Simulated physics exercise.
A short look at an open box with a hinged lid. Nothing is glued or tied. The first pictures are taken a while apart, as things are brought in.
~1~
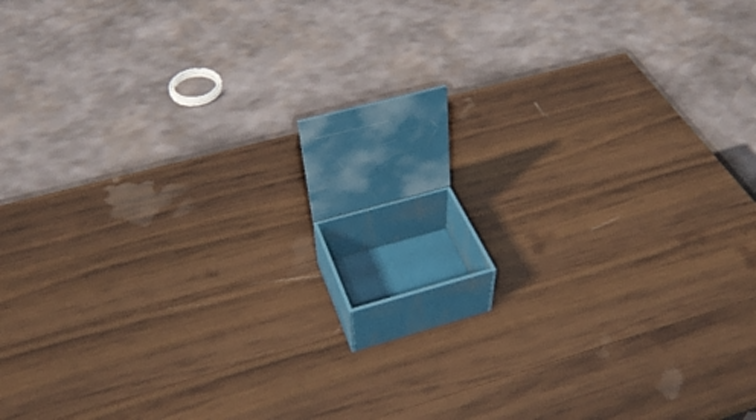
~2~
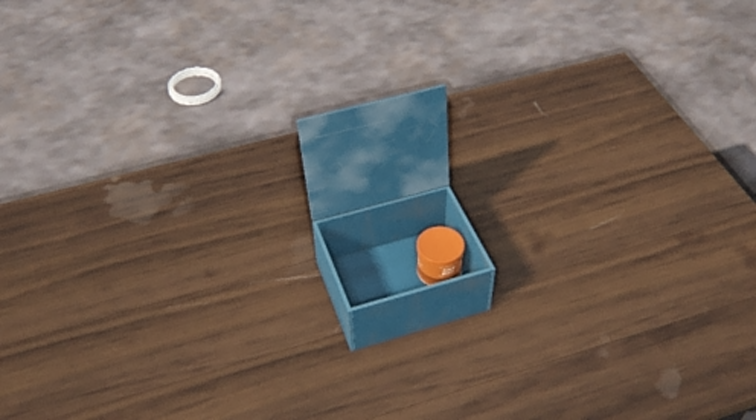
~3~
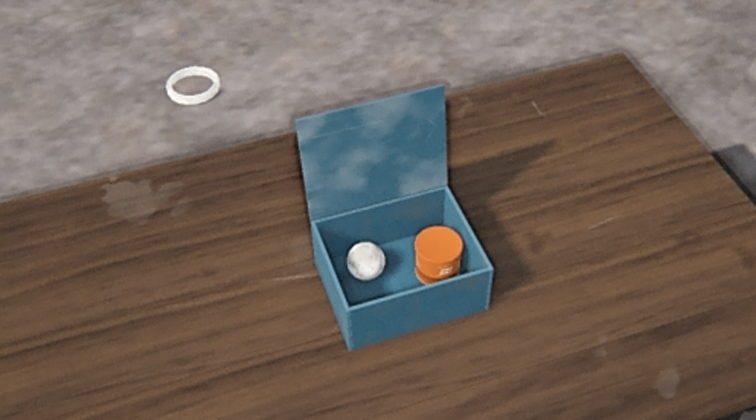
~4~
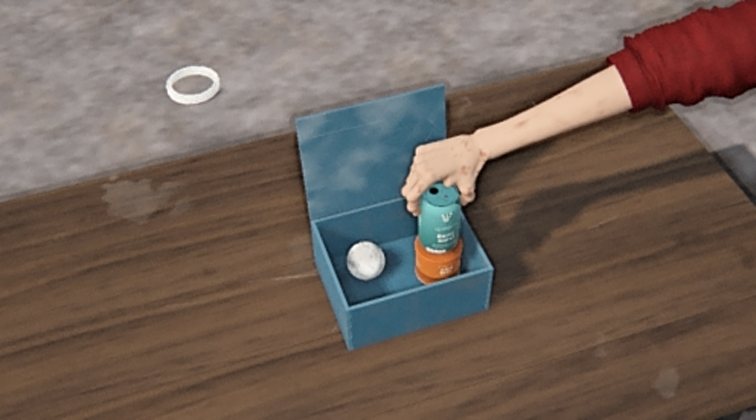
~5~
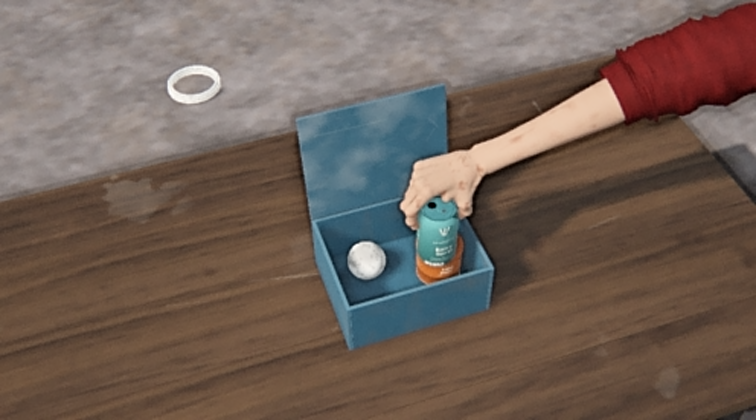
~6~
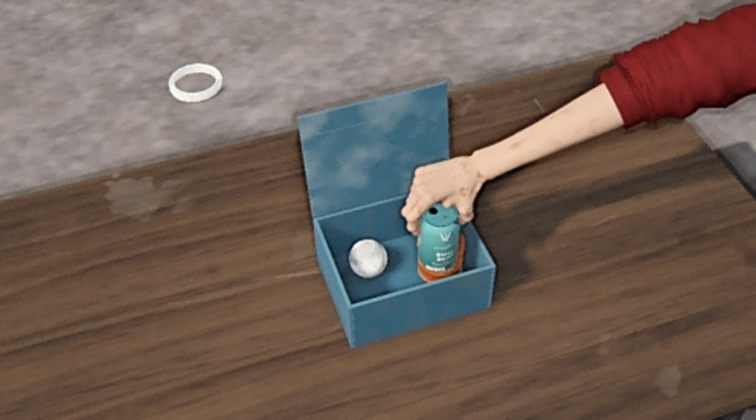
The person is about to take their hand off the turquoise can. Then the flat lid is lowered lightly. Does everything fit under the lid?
Here the lid shuts flat.
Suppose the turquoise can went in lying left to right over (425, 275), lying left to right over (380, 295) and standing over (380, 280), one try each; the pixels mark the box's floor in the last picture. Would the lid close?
First try: It stays ajar; second try: It shuts flat; third try: It closes.
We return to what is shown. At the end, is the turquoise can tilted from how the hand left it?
The turquoise can ends up tilted.
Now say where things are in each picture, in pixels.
In the first frame, the last thing is not in view yet.
In the second frame, the last thing is not in view yet.
In the third frame, the last thing is not in view yet; white ball (366, 261).
In the fourth frame, on its way; turquoise can (439, 219); white ball (366, 261).
In the fifth frame, on its way; turquoise can (437, 232); white ball (367, 261).
In the sixth frame, put in, still held; turquoise can (438, 237); white ball (368, 259).
Then, 0.70 s on from there, turquoise can on its side near (383, 289).
Then, 1.50 s on from there, lid 69° above the rim; turquoise can on its side near (374, 281); white ball shifted a little.
Then, 1.90 s on from there, lid 15° above the rim; turquoise can on its side near (374, 282); white ball shifted a little.
In the end, lid shut; toppled in the box, turquoise can; the other 2 unmoved. At the end, from the last picture's camera, turquoise can near (375, 282).
